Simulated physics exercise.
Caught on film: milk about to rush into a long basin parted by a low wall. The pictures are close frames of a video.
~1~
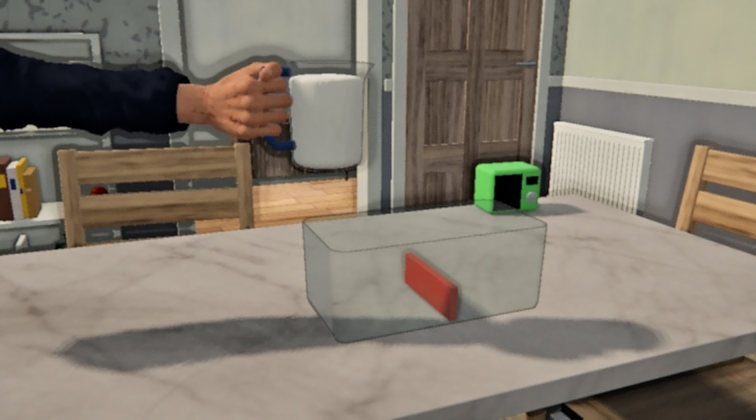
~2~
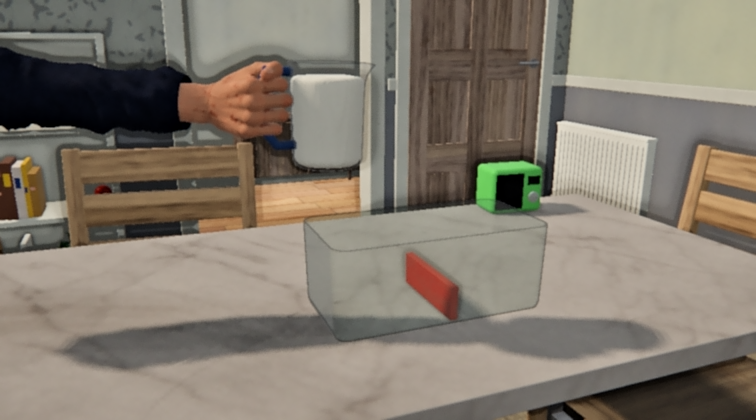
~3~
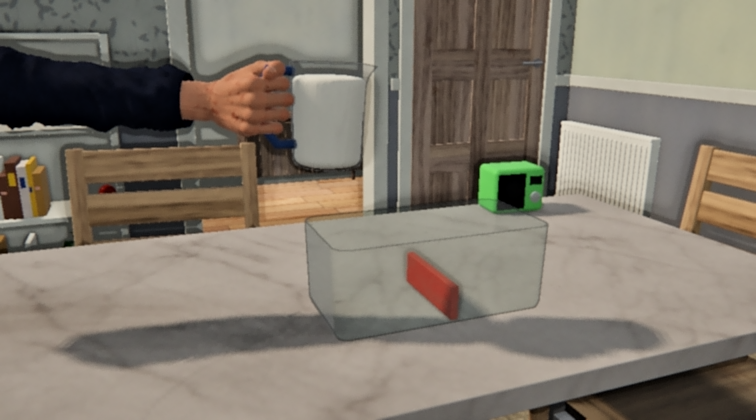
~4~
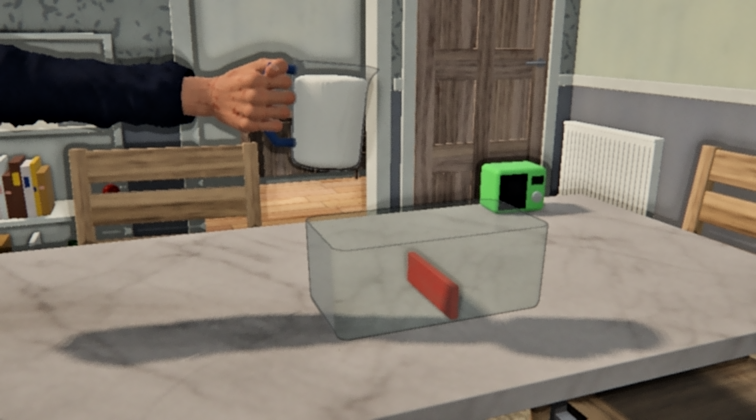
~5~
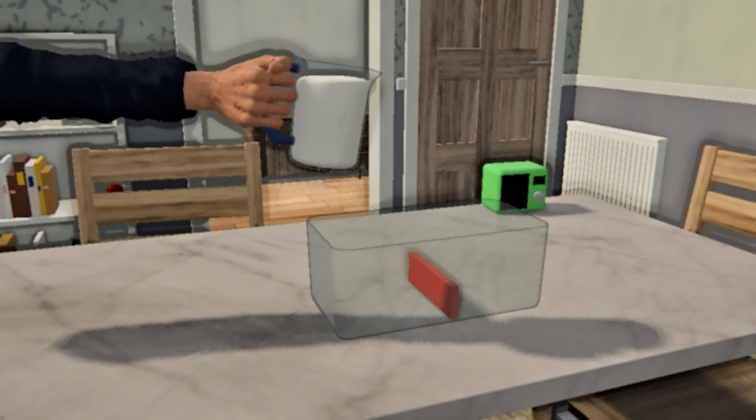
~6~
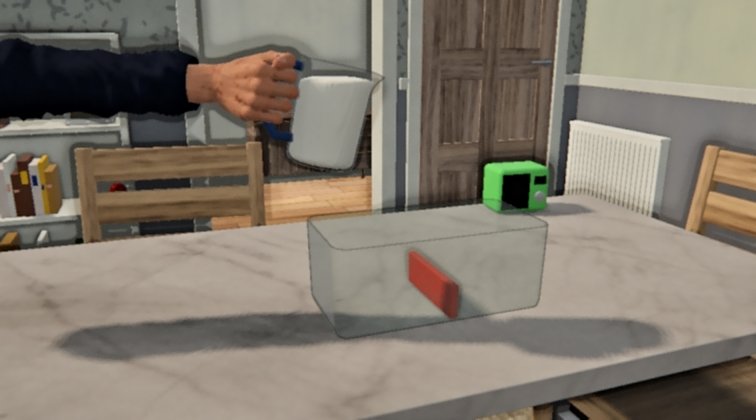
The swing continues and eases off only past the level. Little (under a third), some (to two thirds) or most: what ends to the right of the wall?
The share right of the wall is from a third to two thirds.
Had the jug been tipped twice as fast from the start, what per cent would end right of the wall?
It comes to 55 per cent or so.
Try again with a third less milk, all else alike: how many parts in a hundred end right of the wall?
About 25 per cent.
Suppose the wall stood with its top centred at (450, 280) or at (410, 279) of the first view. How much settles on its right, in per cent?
Near 10 % and 90 %.
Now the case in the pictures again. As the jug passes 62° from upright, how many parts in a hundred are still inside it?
It comes to 85 per cent or so.
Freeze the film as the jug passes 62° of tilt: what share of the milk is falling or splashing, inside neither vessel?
About 10 per cent.
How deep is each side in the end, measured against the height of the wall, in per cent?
Left: 20 %. Right: 30 %.
A moment on, the jug is tipped part way and 86 per cent is still to pour, 1 is left of the wall and 1 right of it.
Next, the jug is tipped on its side and 43 per cent is still to pour, 7 is left of the wall and 29 right of it.
Then the jug is tipped on its side and 10 per cent is still to pour, 28 is left of the wall and 54 right of it.
Later the jug is tipped on its side and 2 per cent is still to pour, 41 is left of the wall and 55 right of it.
In the end 43 per cent lies left of the wall, 56 right of it and 1 outside.
